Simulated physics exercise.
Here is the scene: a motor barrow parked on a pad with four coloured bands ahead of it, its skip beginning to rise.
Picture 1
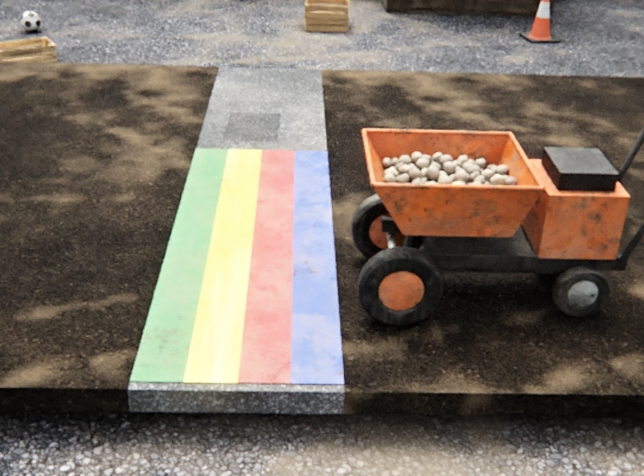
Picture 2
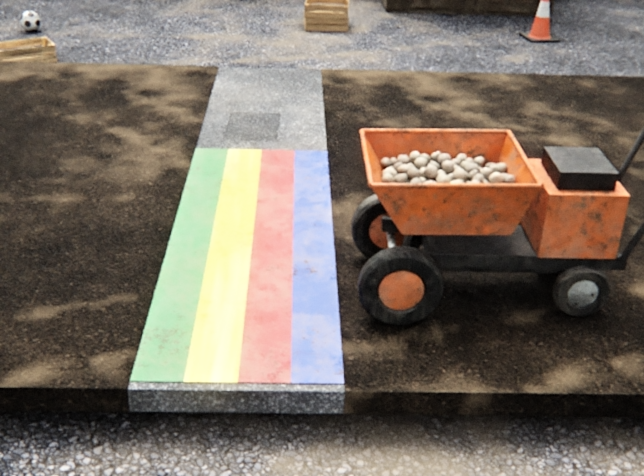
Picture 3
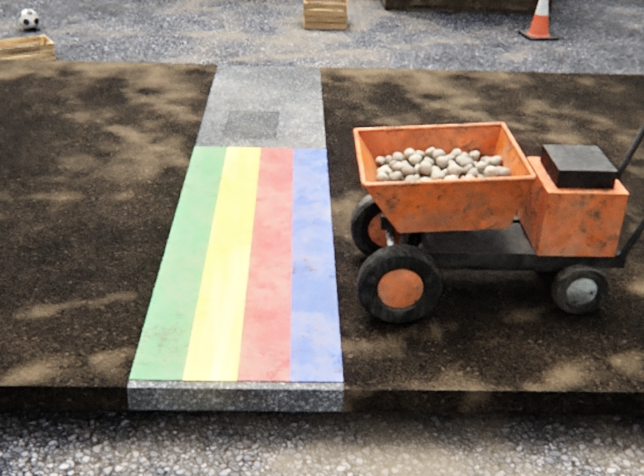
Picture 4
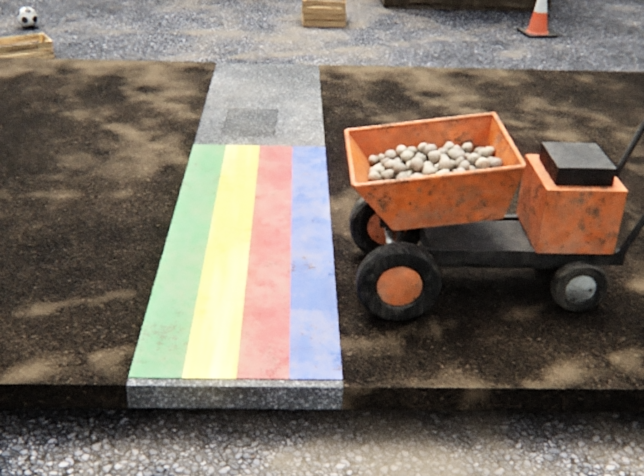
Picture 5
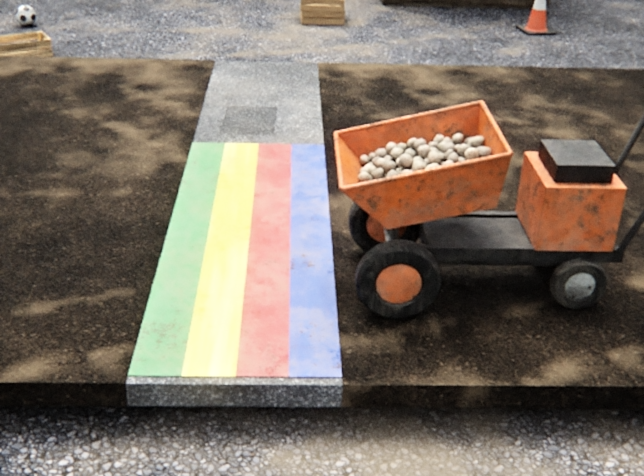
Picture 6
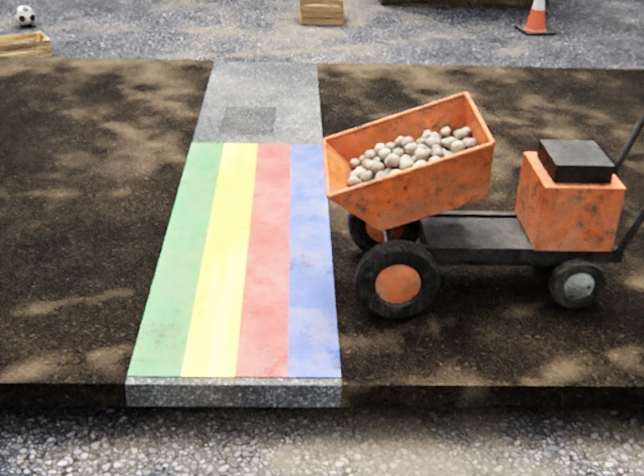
The orange skip of a small motor barrow, loaded with rounded pebbles, rises at its right end and tilts leftward, its lip moving toward the blue band of a green, yellow, red and blue strip while the wheels stay put.
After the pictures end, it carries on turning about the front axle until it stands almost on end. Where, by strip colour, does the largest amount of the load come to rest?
On the red strip.
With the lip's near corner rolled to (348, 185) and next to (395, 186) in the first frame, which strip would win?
At the first spot yellow, at the second the strip in red.
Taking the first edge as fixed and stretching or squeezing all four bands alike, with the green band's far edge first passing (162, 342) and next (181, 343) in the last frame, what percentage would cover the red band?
Shares: About 30 per cent; about 20 per cent.
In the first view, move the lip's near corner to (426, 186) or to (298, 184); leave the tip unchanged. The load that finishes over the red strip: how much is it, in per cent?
The first stopping place yields 30 % and the other yields 0 %.
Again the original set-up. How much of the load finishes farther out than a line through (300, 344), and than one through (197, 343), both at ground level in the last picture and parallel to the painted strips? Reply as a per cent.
First some 100, then 20 per cent.
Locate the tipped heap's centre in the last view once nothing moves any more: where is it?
At about (244, 273), give or take.
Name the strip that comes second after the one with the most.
Second: The yellow one.
Just after the last frame, skip tipped steeply; every one in the skip.
A moment on, skip tipped steeply; the larger part in the skip; about a tenth over the red strip; just a few over the yellow strip.
Further on, skip tipped right over; roughly a quarter in the skip; roughly a third over the red strip; roughly a third over the yellow strip; about a tenth over the green strip; just a few off the paint.
When it is over, skip tipped right over; about a tenth over the blue strip; roughly half over the red strip; roughly a third over the yellow strip; about a tenth over the green strip; just a few off the paint.
